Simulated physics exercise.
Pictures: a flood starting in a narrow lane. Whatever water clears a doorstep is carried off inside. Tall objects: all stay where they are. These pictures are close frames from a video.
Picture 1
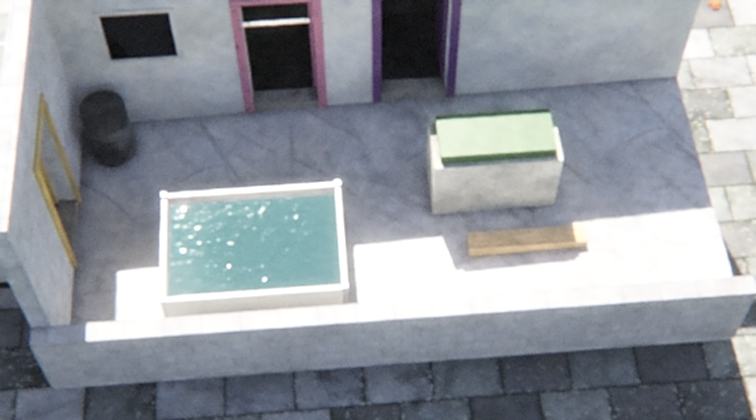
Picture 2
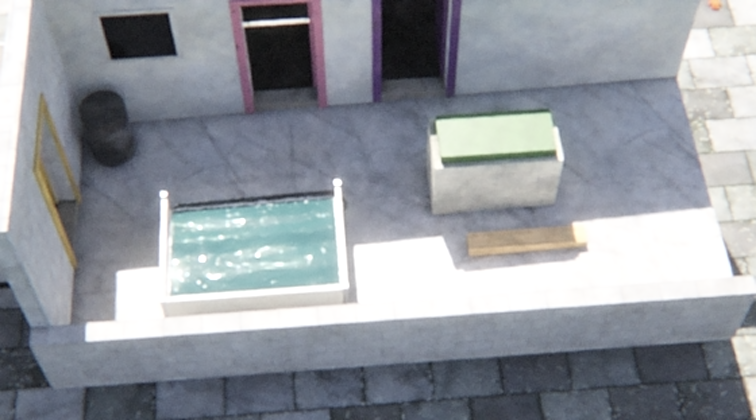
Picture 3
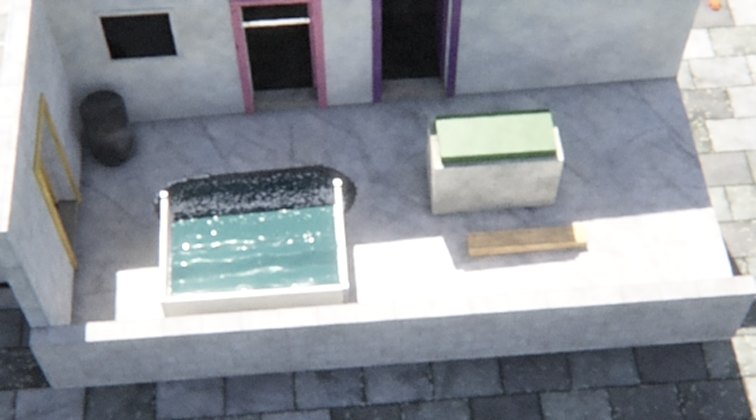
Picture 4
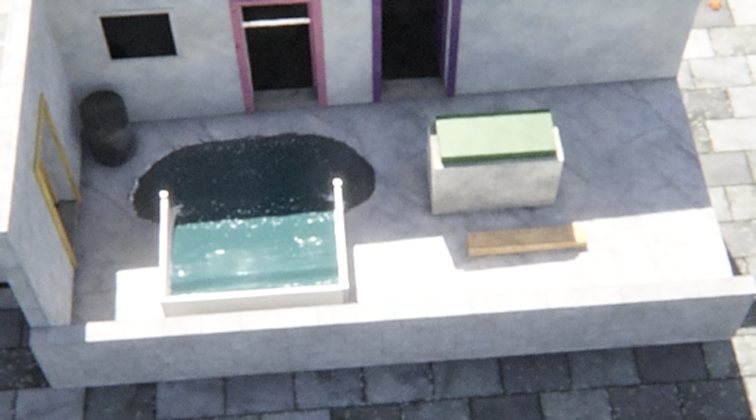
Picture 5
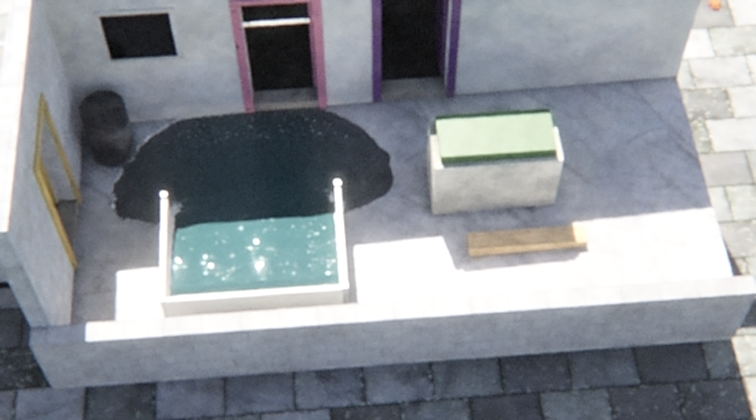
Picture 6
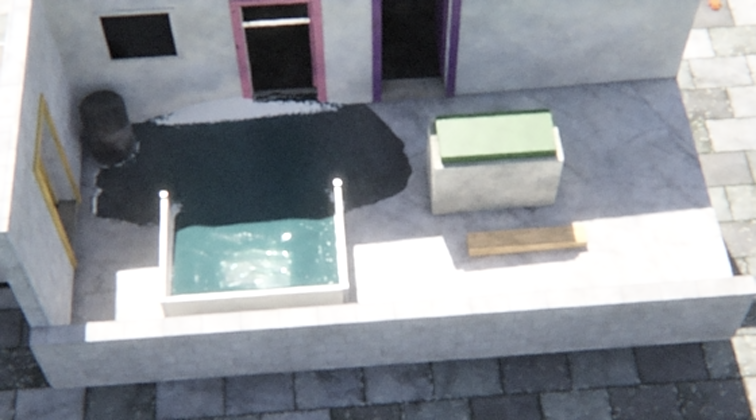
We see a walled courtyard with an open tank of water, a green-topped block and a plank; the tank's far side opens and dark water pours out, spreading across the paving toward the back wall and around the barrel.
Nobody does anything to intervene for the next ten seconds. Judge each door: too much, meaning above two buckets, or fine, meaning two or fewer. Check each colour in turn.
Pink door: Too much, purple door: Fine, yellow door: Too much.
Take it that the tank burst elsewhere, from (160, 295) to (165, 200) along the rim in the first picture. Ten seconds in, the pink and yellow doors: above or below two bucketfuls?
Door by door, pink doesn't reach it and yellow exceeds it.
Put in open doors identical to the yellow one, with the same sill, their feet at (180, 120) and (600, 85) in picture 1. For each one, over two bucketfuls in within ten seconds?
Taken in sequence: Exceeded, then not exceeded.
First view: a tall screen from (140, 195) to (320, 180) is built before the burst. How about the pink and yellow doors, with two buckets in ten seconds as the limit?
In short: The pink door is under, the yellow door goes over.
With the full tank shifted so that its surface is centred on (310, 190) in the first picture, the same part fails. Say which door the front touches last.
Answer: The door marked yellow.
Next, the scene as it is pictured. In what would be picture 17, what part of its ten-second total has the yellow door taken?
I'd say some 0 per cent.
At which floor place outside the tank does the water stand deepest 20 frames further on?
Look near (69, 358).
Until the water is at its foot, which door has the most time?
The door marked yellow.
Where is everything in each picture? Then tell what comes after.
The first picture shows the open tank at (253, 244) is whole and still.
In the second picture, water pours out on the open tank's far side and has run to (343, 208).
In the third picture, water pours out on the open tank's far side and has run to (165, 197).
In the fourth picture, water pours out on the open tank's far side and has run to (162, 164).
In the fifth picture, water pours out on the open tank's far side and has run to (144, 151).
In the sixth picture, the front is at (141, 124), out from the gap on the open tank's far side.
A moment on, water covers 25 % of the floor; the pink door over two buckets in, the purple door wet at the sill, nothing in, the yellow door not reached.
Next, water covers 35 % of the floor; the pink door far over two buckets in, the purple door wet at the sill, nothing in, the yellow door wet at the sill, nothing in.
Then, water covers 60 % of the floor; the pink door far over two buckets in, the purple door wet at the sill, nothing in, the yellow door over two buckets in.
Later, water covers 75 % of the floor; the pink door far over two buckets in, the purple door wet at the sill, nothing in, the yellow door over two buckets in.
In the end, water covers 80 % of the floor; the pink door far over two buckets in, the purple door wet at the sill, nothing in, the yellow door over two buckets in.
